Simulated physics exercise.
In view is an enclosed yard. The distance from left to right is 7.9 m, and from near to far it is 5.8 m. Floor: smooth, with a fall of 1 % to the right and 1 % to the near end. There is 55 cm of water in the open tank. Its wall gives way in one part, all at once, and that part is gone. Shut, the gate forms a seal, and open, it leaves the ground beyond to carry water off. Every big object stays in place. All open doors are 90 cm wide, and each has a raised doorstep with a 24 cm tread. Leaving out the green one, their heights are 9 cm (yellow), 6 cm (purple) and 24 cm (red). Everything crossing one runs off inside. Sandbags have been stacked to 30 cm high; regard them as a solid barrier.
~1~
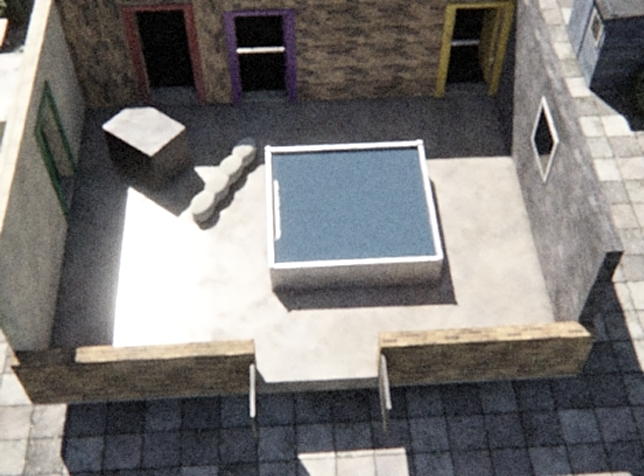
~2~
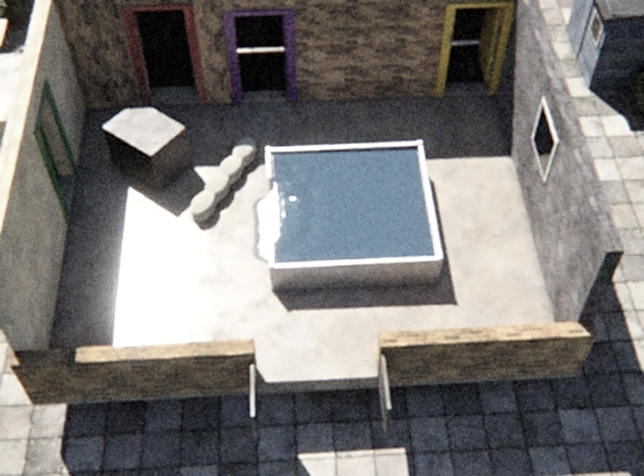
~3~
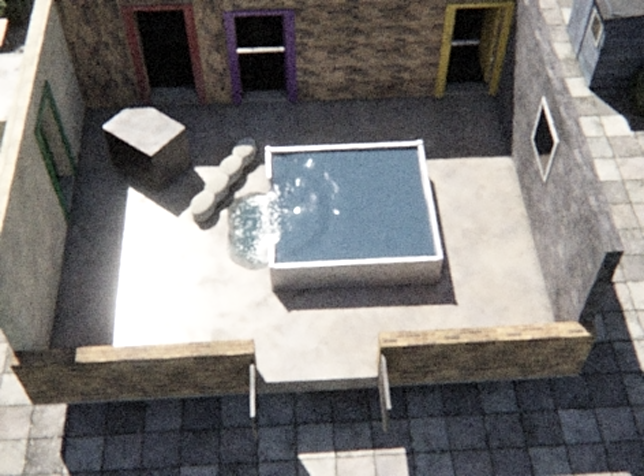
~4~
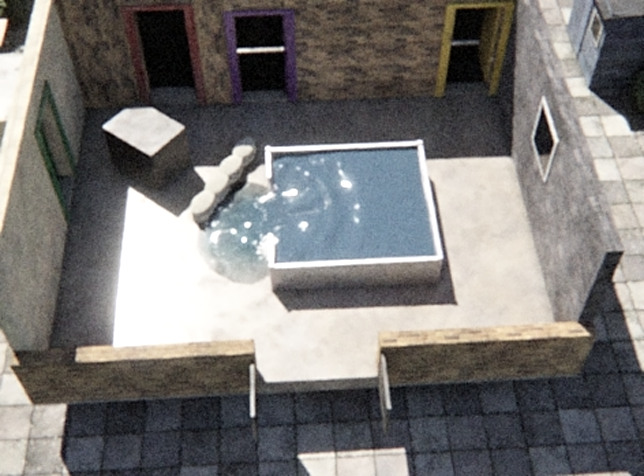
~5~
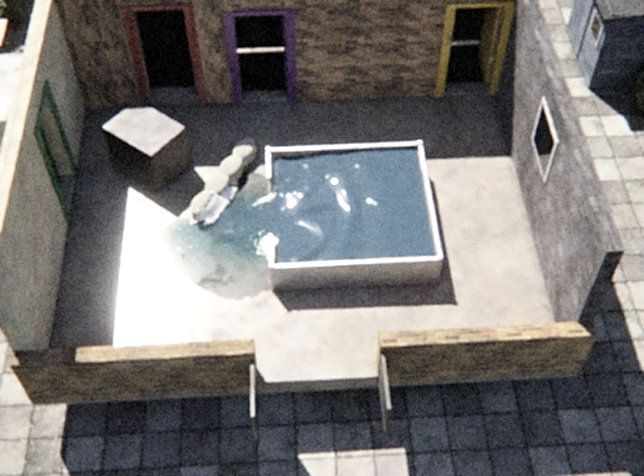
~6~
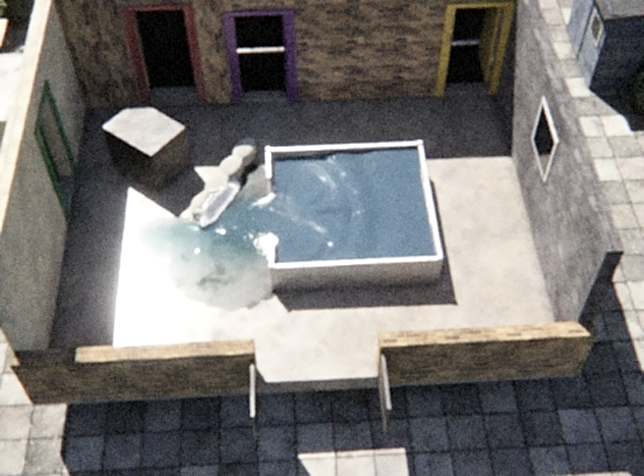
A square, white-rimmed tank of blue water stands in a walled yard of pale ground, seen from high above by a camera that stays still. A scalloped row of pale sandbags and a grey block lie to its left, with red, purple and yellow doorways behind and a green one at left. Water bursts through the tank's left side, ripples glinting, and spreads leftward across the floor, lapping the sandbags.
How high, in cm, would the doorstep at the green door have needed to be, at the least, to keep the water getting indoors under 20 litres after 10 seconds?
About 6 cm.
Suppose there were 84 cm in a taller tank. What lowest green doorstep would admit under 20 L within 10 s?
Roughly 14.0 centimetres.
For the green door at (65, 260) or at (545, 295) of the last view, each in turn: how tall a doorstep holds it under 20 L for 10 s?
About 17 cm for the first and 8.5 cm for the second.
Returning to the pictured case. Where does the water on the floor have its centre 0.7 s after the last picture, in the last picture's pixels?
At about (316, 228).
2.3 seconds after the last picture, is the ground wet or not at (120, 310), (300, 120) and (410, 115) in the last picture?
In the order asked: Soaked, soaked, untouched.
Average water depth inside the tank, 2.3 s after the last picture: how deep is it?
The average depth is some 33 cm.
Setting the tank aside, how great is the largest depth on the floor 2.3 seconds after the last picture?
Close to 34 centimetres.
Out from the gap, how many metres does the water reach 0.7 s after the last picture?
About 3.6 metres out.
Then, 0.7 s after the last picture water covers 20 % of the floor, deepest (40 cm) near (217, 213); it has not reached the green door.
Then, 2.3 s after the last picture water covers 40 % of the floor, deepest (34 cm) near (52, 337); 9 cm at the green door, 0 litres in over its 11 cm doorstep.
Then, 9.3 s after the last picture water covers 95 % of the floor, deepest (13 cm) near (106, 375); 9 cm at the green door, 0 litres in over its 11 cm doorstep.
At the green door as built, the water peaked near 9 cm, 2.5 s after the last picture.
With a doorstep of 5.5 cm, 25 litres would have come in within the 10 s; with 6.5 cm, 14 litres. So under 20 litres takes about 6 cm.
